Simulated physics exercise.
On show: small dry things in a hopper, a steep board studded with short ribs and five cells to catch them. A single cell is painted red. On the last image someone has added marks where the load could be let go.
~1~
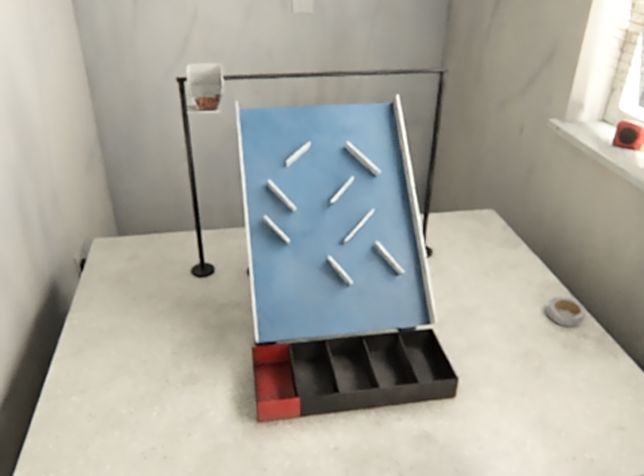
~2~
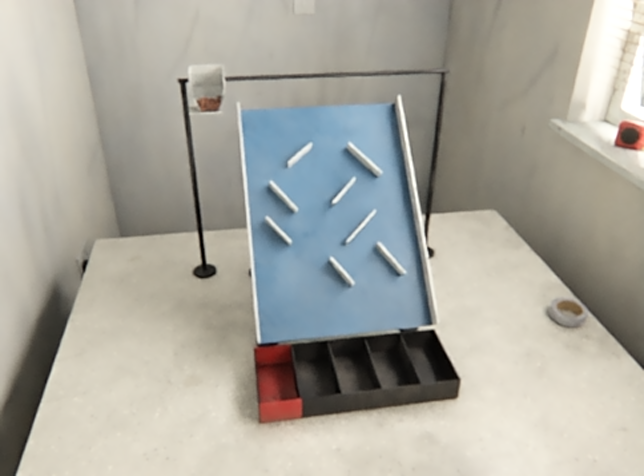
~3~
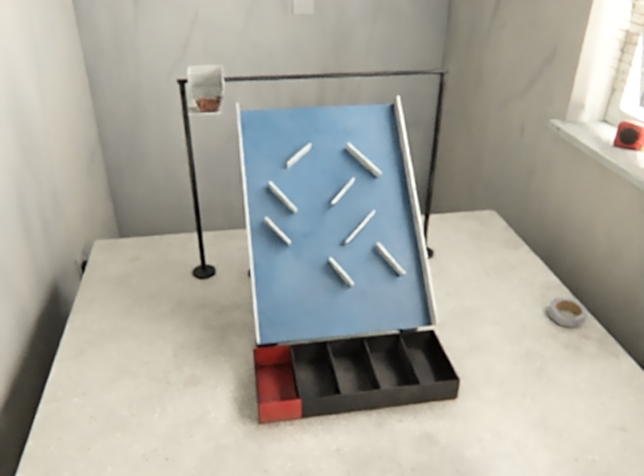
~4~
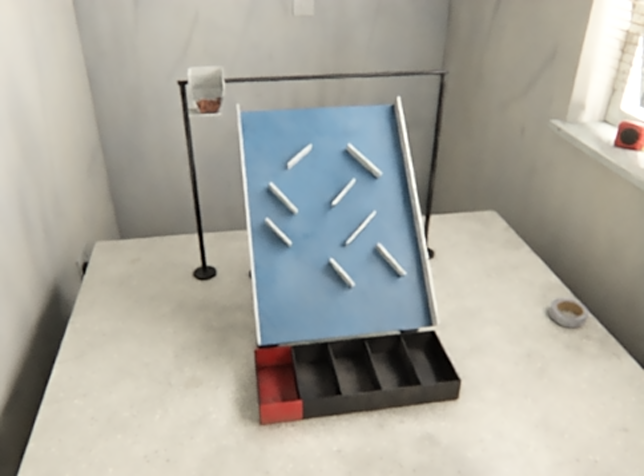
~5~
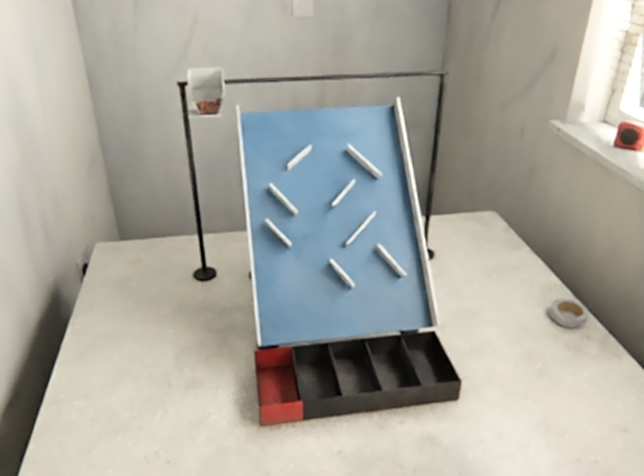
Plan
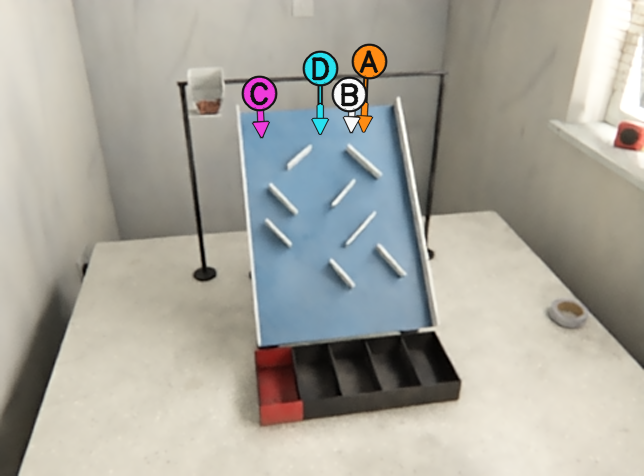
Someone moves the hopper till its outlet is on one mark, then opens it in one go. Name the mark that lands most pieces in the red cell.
The best mark is C.
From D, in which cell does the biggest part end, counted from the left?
The second from the left.
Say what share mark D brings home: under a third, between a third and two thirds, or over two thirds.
Under a third.
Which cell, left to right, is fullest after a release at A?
The fifth from the left.
On the marked copy, mark A meets the board at (363, 126); mark B meets the board at (351, 126); mark C meets the board at (261, 131); mark D meets the board at (320, 128).
With A, none in the red cell, nearly all in other cells.
With B, a stray few in the red cell, nearly all in other cells.
With C, about half in the red cell, about half in other cells.
With D, a small part in the red cell, nearly all in other cells.
